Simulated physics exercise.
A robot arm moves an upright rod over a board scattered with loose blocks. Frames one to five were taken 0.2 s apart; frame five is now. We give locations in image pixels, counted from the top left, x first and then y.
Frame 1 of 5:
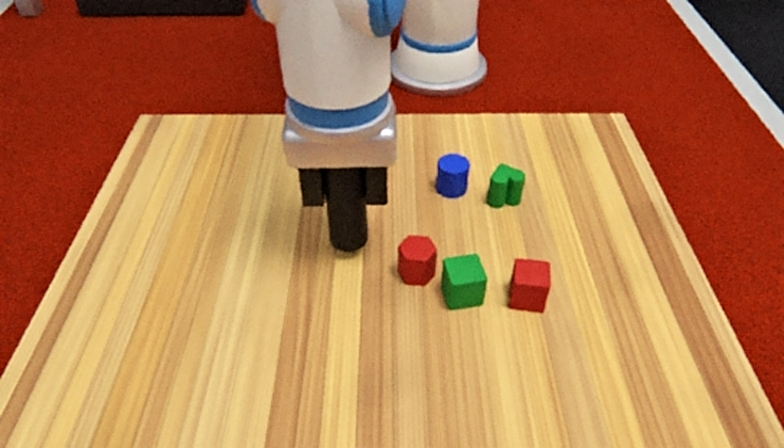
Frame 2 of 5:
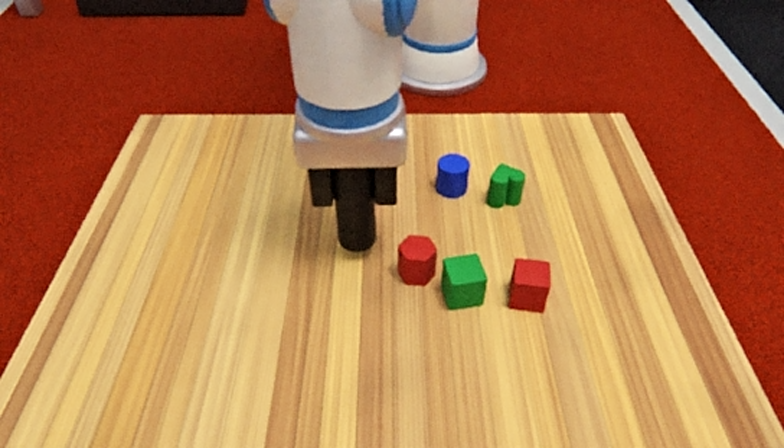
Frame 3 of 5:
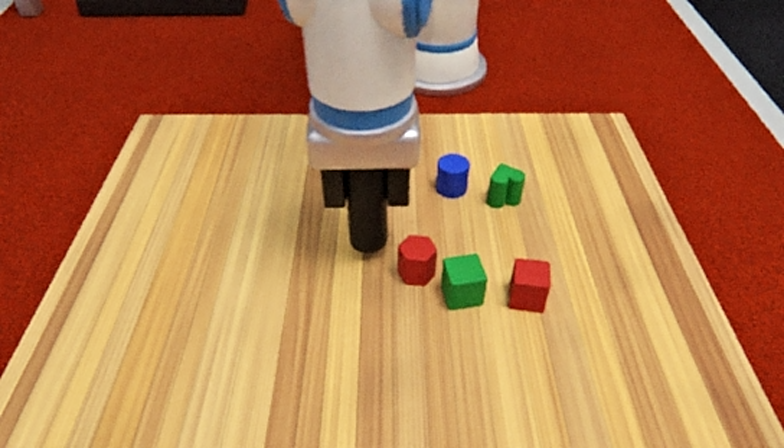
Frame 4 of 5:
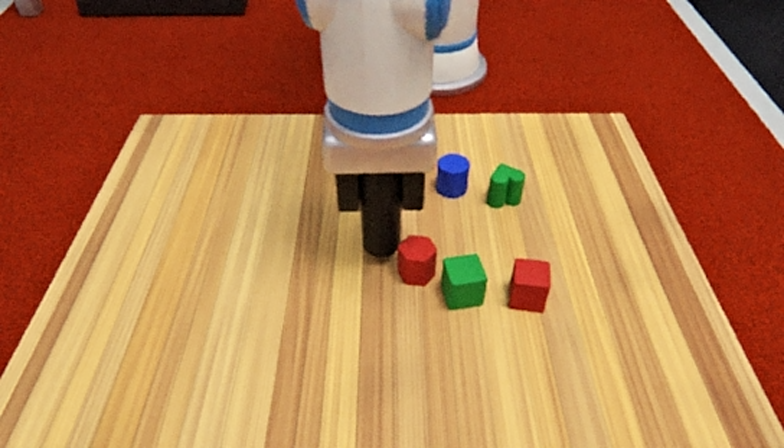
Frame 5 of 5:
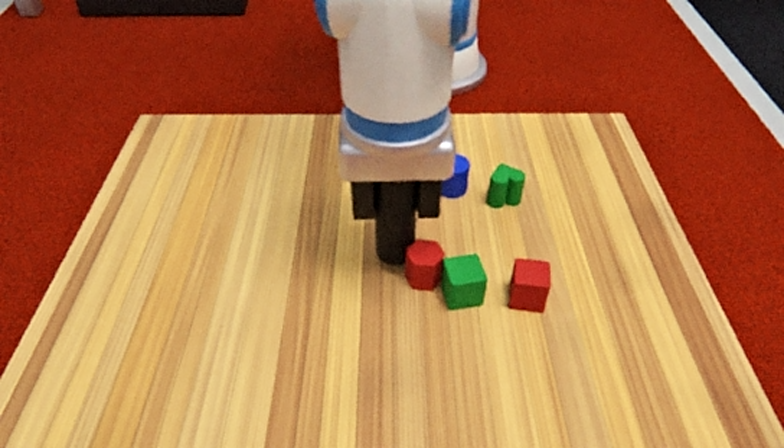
A white and blue robot arm holds an upright black rod over a striped wooden board on a red floor, seen from above at a steady angle. Right of the rod sit a red six-sided block, a green cube and a red cube, with a blue cylinder and a green heart-shaped block behind. The arm slides the rod rightward and nudges the six-sided block slightly toward the green cube.
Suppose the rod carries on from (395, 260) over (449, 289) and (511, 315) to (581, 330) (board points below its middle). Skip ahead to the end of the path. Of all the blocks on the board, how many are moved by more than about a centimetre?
By the end, three or more blocks will have moved.
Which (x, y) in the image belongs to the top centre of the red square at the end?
Located at (566, 269).
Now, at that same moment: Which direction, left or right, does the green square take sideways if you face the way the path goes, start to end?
Picture yourself facing from the start of the path to its end: The green square moves off to your right.
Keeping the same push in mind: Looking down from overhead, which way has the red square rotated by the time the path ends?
From above, it turns counterclockwise.
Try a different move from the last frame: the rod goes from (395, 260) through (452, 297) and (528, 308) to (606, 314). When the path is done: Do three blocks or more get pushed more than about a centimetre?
I believe so.
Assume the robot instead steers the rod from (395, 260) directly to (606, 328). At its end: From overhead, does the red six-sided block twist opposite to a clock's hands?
Final answer: No.
What follows on the original path. One third of the way, rod (451, 281); red six-sided block (479, 289), turned 30° clockwise; green square (519, 302), turned 55° anticlockwise.
Two thirds of the way, rod (514, 306); red six-sided block (513, 321), turned 65° clockwise; green square (555, 320), turned 80° anticlockwise; red square (547, 272), turned 40° anticlockwise.
At the end, rod (584, 321); red six-sided block (514, 322), turned 70° clockwise; green square (598, 343); red square (566, 269), turned 85° anticlockwise.
